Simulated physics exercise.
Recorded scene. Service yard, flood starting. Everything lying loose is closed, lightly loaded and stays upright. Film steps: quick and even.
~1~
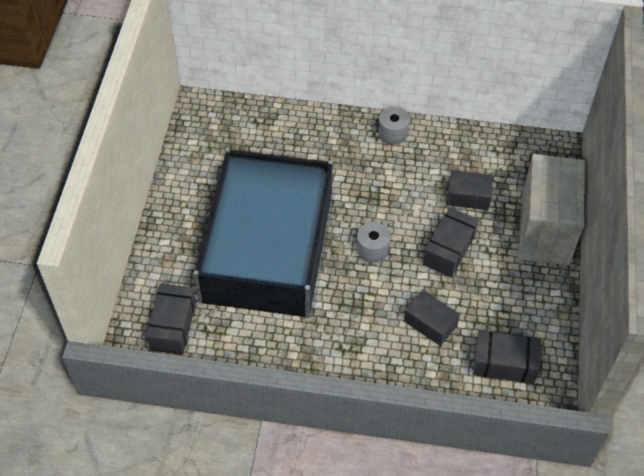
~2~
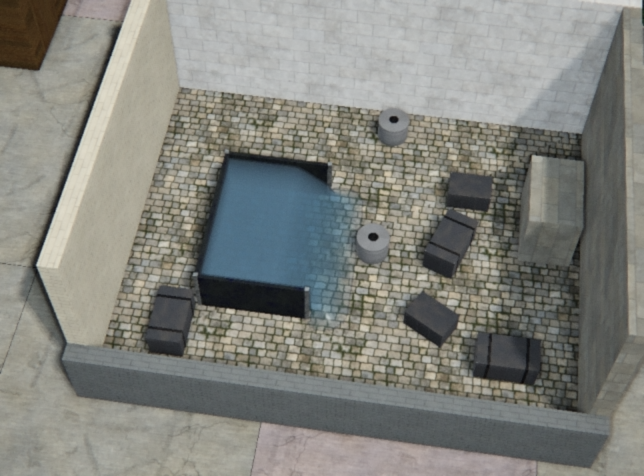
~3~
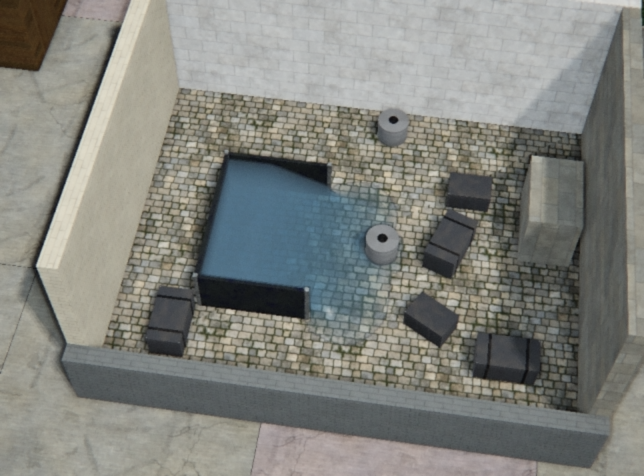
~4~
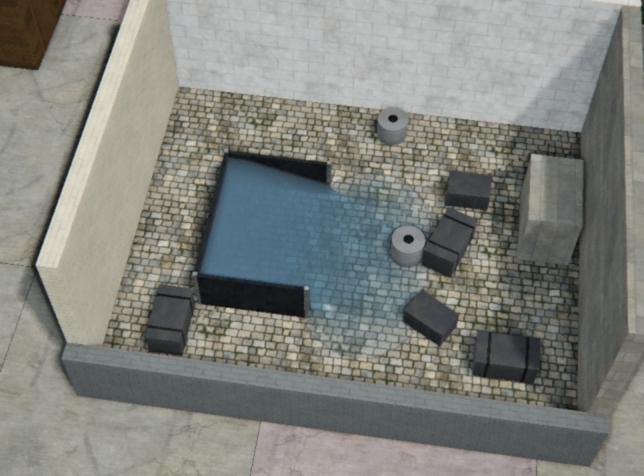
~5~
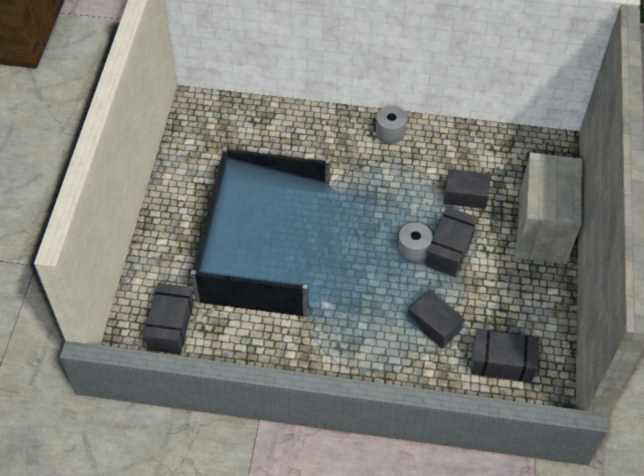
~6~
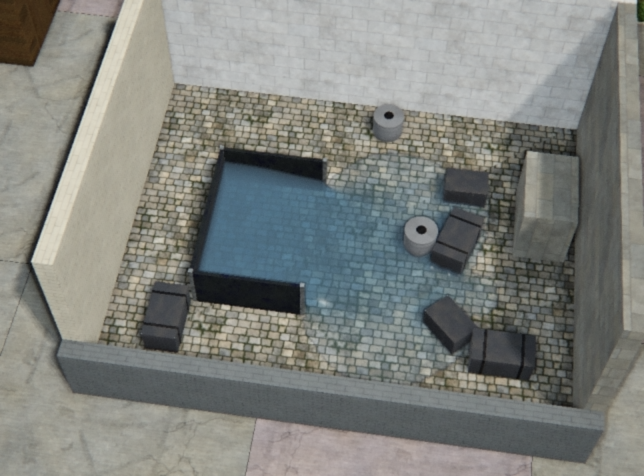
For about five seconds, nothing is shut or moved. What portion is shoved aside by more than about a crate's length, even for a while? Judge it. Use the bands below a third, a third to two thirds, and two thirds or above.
It falls two thirds or above.
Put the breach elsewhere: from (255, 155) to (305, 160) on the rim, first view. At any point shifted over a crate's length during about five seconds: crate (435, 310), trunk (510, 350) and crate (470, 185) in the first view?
Outcome by item - short of that distance / short of that distance / displaced that far.
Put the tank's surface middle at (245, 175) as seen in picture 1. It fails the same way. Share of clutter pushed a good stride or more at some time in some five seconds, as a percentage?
Roughly 90 percent of them.
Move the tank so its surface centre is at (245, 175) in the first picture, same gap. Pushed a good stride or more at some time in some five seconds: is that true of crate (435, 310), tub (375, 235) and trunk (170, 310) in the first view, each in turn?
Taking them in turn: Got sent well off; got sent well off; kept near its start.
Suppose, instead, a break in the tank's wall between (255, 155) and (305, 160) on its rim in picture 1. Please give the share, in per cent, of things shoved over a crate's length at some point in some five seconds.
I'd put it around 30 percent.
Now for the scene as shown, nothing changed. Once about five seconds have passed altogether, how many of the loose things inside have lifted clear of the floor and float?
Count: 5.
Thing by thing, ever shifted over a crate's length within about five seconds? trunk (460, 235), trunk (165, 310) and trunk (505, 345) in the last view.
Goes that far, short of that, goes that far.
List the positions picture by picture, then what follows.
In the first picture, a tub at (374, 235) rests on the ground; a crate at (433, 312) rests on the ground; 0 of 7 have shifted.
In the second picture, a tub at (373, 237), on the bottom; a crate at (432, 313) rests on the ground; 0 of 7 have shifted.
In the third picture, a tub at (383, 238), on the bottom, close to its start; a crate at (432, 314) rests on the ground; 1 of 7 have shifted.
In the fourth picture, a tub at (408, 239) rests on the ground, a stride from its start; a crate at (432, 312) rests on the ground; 1 of 7 have shifted.
In the fifth picture, a tub at (416, 236) rests on the ground, a stride from its start; a crate at (437, 313) rests on the ground, close to its start; 2 of 7 have shifted.
In the sixth picture, a tub at (421, 230), afloat, a stride from its start; a crate at (451, 319), on the bottom, a stride from its start; 3 of 7 have shifted.
A moment on, 2 of 7 are well off their spots; 2 afloat.
Next, 5 of 7 are well off their spots; 5 afloat.
Later, 4 of 7 are well off their spots; 5 afloat.
In the end, 5 of 7 are well off their spots, and 6 have been at some point; 5 afloat.
